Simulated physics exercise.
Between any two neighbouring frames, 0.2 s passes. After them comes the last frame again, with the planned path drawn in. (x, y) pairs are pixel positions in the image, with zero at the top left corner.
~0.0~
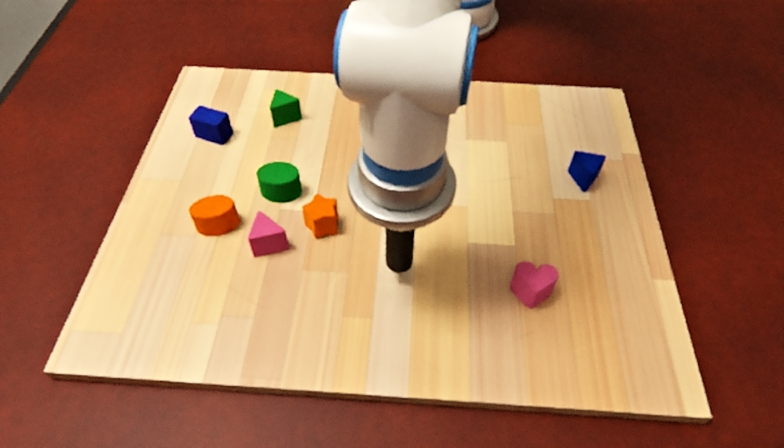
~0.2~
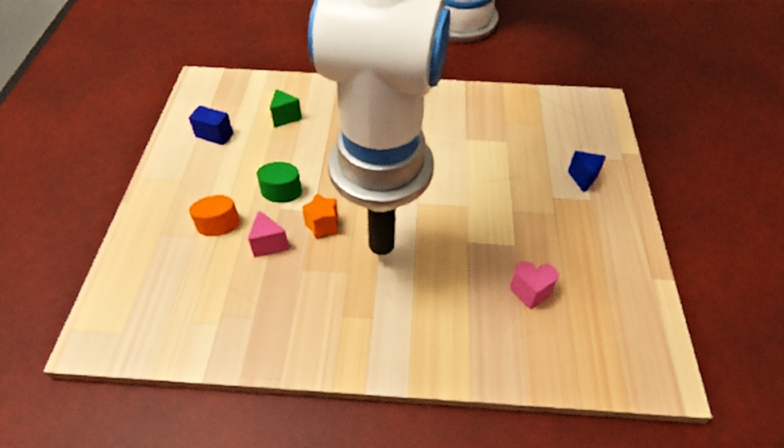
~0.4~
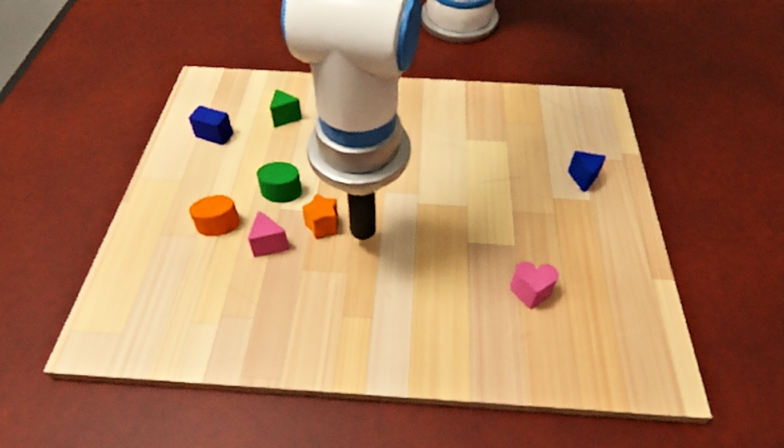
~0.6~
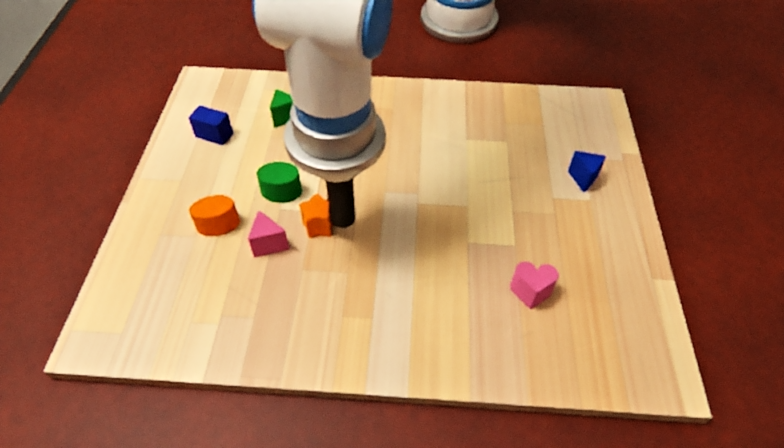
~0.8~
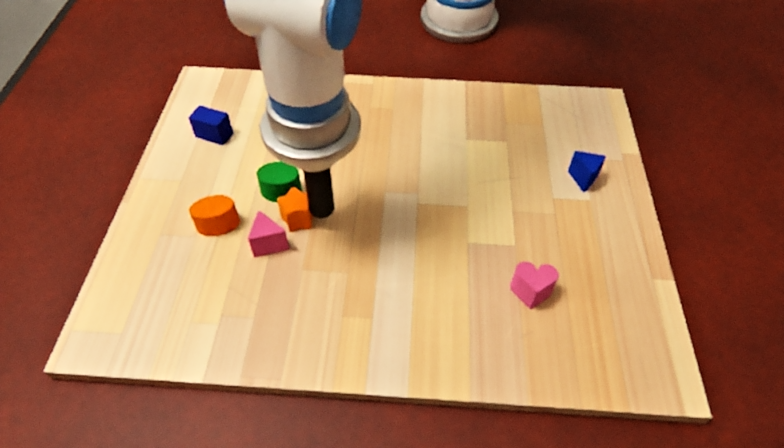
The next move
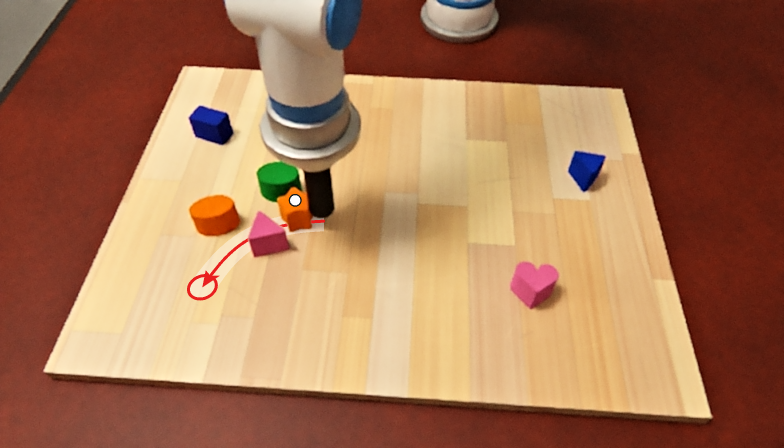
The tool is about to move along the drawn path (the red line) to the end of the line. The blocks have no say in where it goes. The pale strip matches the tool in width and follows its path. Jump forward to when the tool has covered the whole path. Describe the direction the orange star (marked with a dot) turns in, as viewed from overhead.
Its spin: Clockwise.
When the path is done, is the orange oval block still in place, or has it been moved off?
At the moment the path ends, the orange oval block no longer stands where it did.
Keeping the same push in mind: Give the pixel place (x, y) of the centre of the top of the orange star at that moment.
The point I'd pick in the picture is (239, 199).
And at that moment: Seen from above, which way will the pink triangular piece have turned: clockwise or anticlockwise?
From above, it turns counterclockwise.
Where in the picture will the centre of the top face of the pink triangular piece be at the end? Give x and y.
It will end up at (236, 253).
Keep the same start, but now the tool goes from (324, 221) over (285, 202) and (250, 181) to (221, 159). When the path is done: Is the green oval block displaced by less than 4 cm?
In short: No.
Drawn move, from (324, 221) by way of (276, 227) and (234, 250) to (202, 287); the dot is on the orange star.
What follows on the original path. One third of the way, tool at (272, 216); pink triangular piece at (259, 227), turned 20° anticlockwise; orange star at (249, 199), turned 25° clockwise.
Two thirds of the way, tool at (229, 239); orange oval block at (201, 203), turned 20° anticlockwise; pink triangular piece at (238, 249), turned 80° anticlockwise; orange star at (239, 199), turned 60° clockwise.
At the end, tool at (197, 276); orange oval block at (201, 203), turned 20° anticlockwise; pink triangular piece at (236, 253), turned 105° anticlockwise; green oval block still; orange star at (239, 199), turned 60° clockwise.
